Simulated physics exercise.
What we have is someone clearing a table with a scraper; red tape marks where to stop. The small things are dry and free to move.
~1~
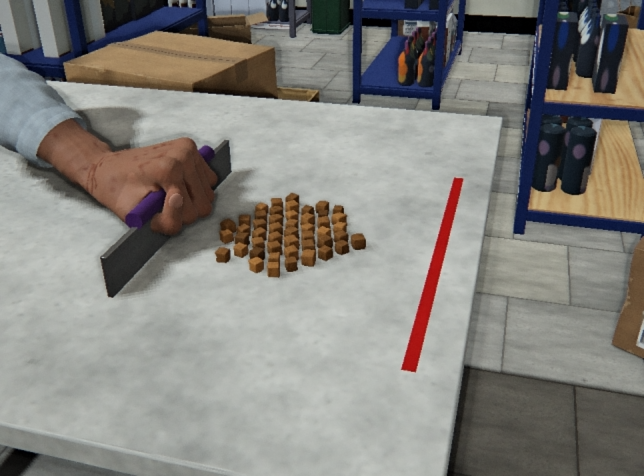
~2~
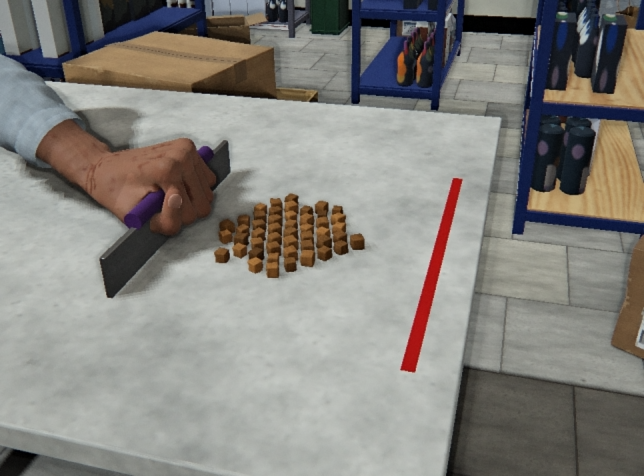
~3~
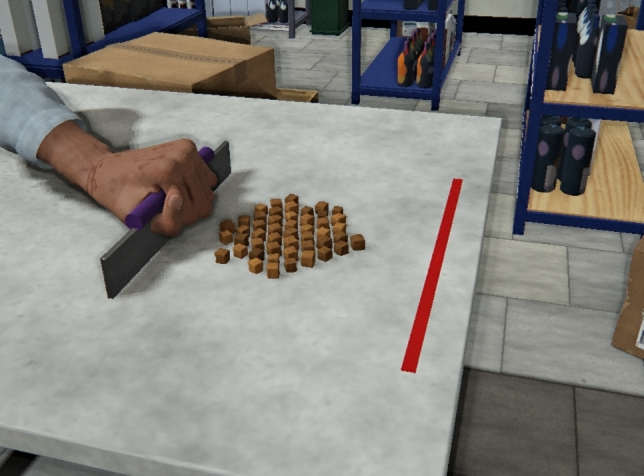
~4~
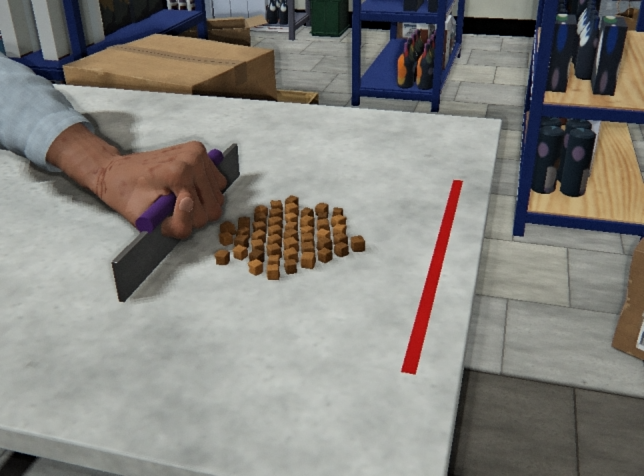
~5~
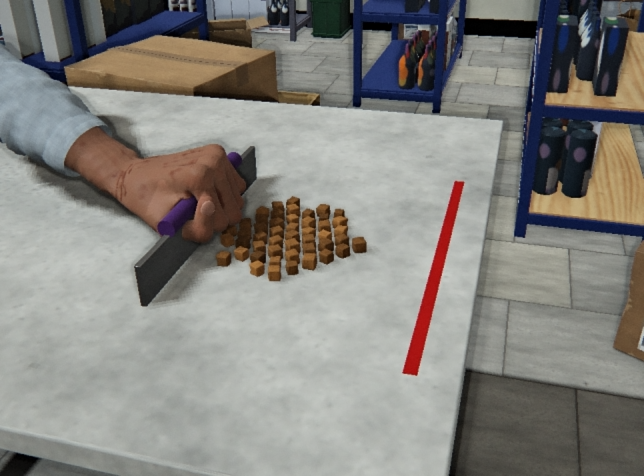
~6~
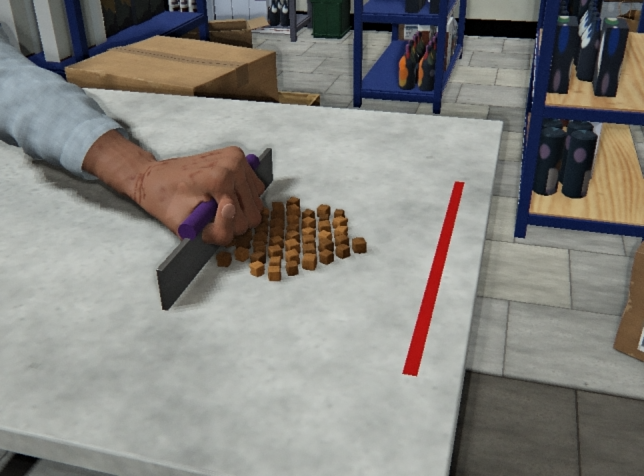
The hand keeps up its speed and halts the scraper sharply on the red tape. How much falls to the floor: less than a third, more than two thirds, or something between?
Lost: From one third to two thirds of the heap.
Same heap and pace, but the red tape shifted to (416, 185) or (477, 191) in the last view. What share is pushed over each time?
Roughly 0 per cent, and 90 per cent.
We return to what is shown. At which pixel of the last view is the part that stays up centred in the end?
Roughly at (460, 269).
Soon, scraper still moving, near (336, 212); heap all on the table, its front near (412, 266).
A while on, scraper stopped at the red tape; heap about a third over the edge.
Towards the end, scraper stopped at the red tape; heap about half over the edge.
Finally, scraper stopped at the red tape; heap about half over the edge.
